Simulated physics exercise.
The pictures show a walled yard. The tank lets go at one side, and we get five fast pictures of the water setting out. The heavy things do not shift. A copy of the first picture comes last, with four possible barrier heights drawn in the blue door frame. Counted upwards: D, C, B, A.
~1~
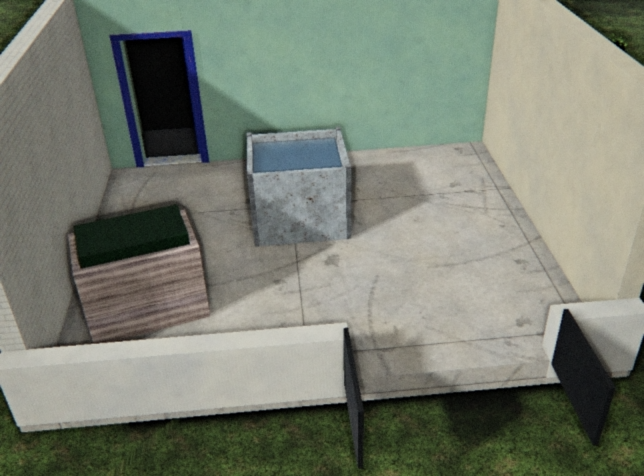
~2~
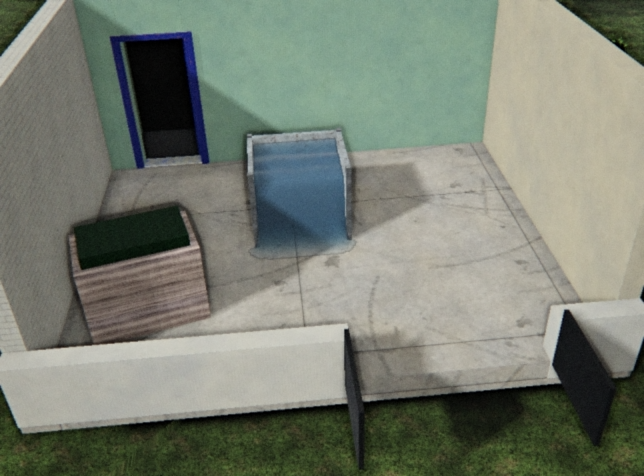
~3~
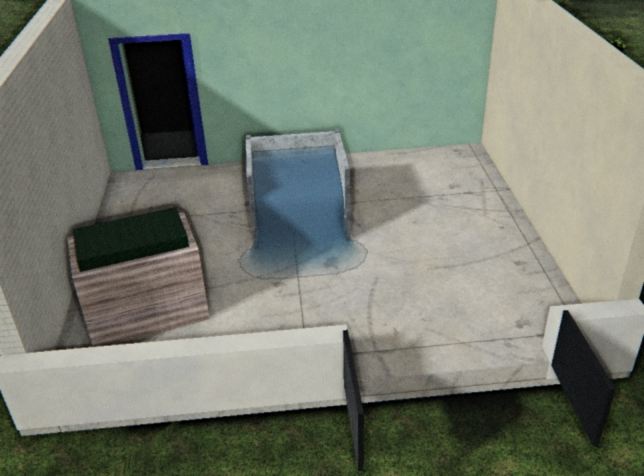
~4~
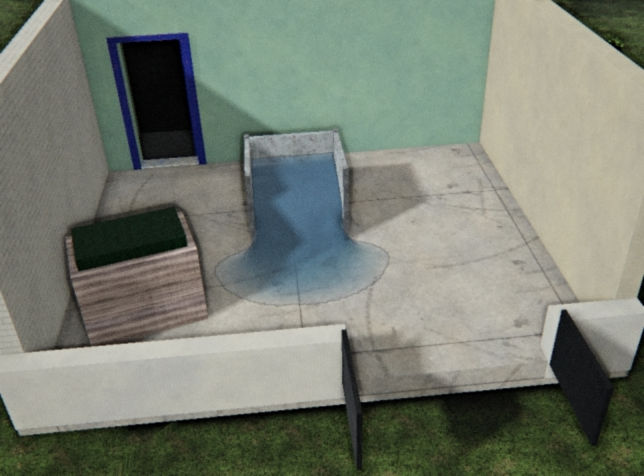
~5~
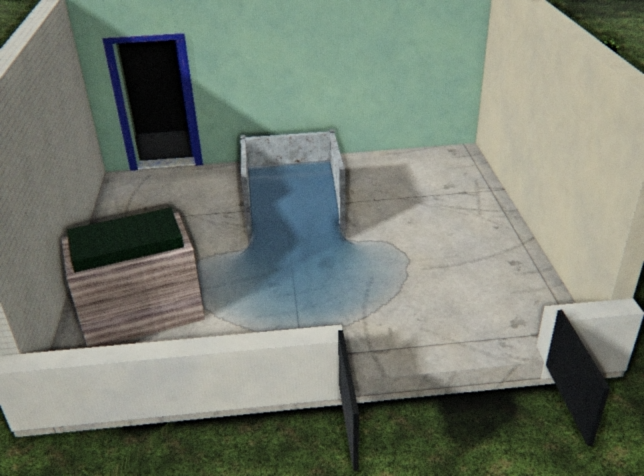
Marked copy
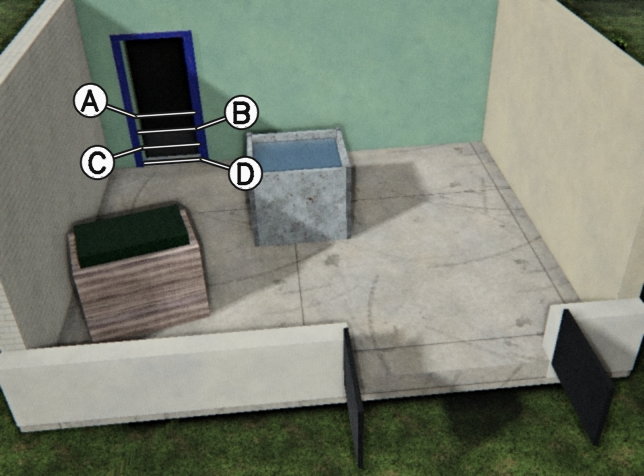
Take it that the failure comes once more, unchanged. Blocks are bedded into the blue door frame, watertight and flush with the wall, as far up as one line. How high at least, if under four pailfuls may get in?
Mark D just does it.
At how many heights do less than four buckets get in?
All four.
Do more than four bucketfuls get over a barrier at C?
No, not at all.
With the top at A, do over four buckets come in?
No.
On the marked copy, A at (165, 114); B at (167, 130); C at (170, 146); D at (173, 161); from the bottom up D, C, B, A.
For mark A, nothing gets over.
For mark B, nothing gets over.
For mark C, nothing gets over.
For mark D, a splash gets over, under a bucket.
